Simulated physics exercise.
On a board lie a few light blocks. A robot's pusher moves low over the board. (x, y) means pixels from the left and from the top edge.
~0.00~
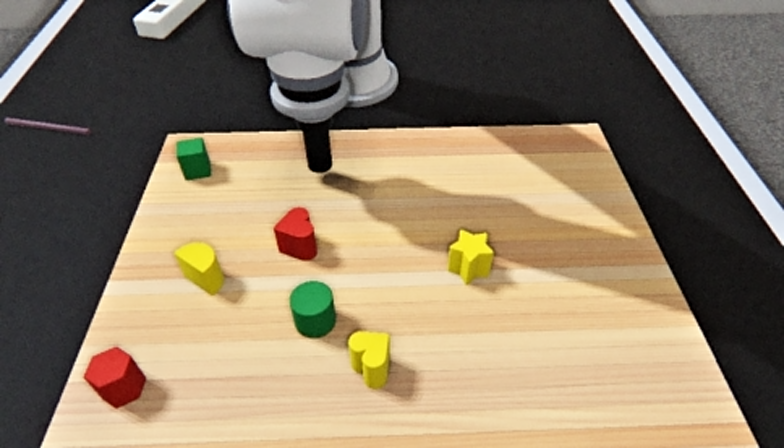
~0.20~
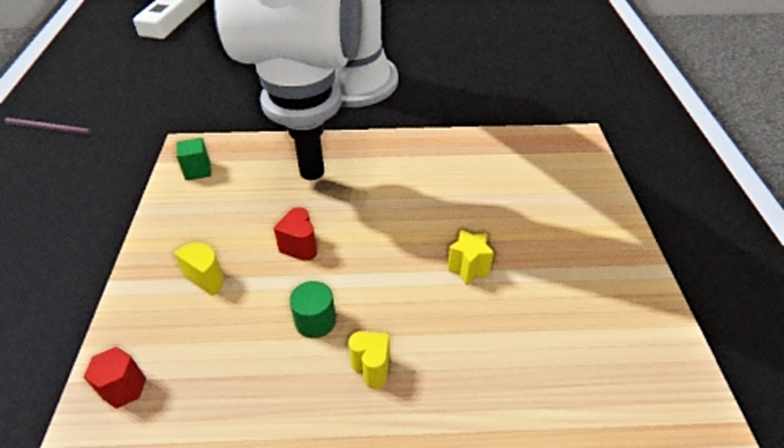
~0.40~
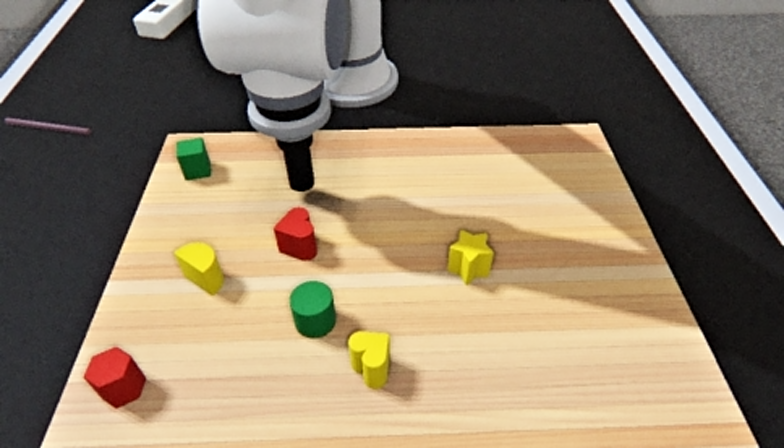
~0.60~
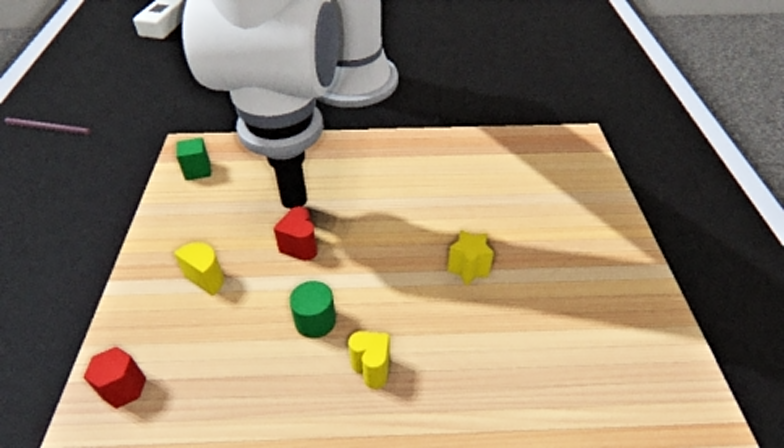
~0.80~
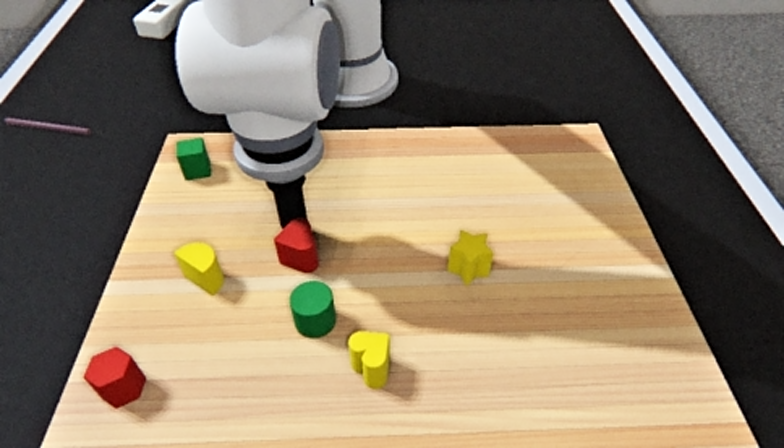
A robot arm's black pusher moves toward the viewer and slightly left over a pale wooden board on a dark surface, seen from a fixed, raised view. Around it lie a green cube at upper left, a yellow block and red hexagonal block at left, a red heart and green cylinder near the middle, and a yellow heart and star farther right. The pusher reaches the red heart and nudges it slightly nearer the cylinder.
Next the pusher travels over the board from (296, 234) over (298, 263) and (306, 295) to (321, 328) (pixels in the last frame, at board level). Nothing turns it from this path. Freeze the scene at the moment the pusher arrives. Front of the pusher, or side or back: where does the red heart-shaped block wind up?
It is still there in front.
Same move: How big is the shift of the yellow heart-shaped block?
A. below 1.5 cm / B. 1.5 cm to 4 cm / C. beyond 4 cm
It's A.
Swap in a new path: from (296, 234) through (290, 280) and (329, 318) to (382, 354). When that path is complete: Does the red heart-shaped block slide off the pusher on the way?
That would be a no.
The first path, step by step. One third of the way, pusher at (296, 254); red heart-shaped block at (299, 267); green cylinder at (312, 301).
Two thirds of the way, pusher at (304, 286); red heart-shaped block at (304, 304); green cylinder at (320, 342).
At the end, pusher at (319, 318); red heart-shaped block at (305, 337), turned 50° clockwise; green cylinder at (320, 377); yellow heart-shaped block still.
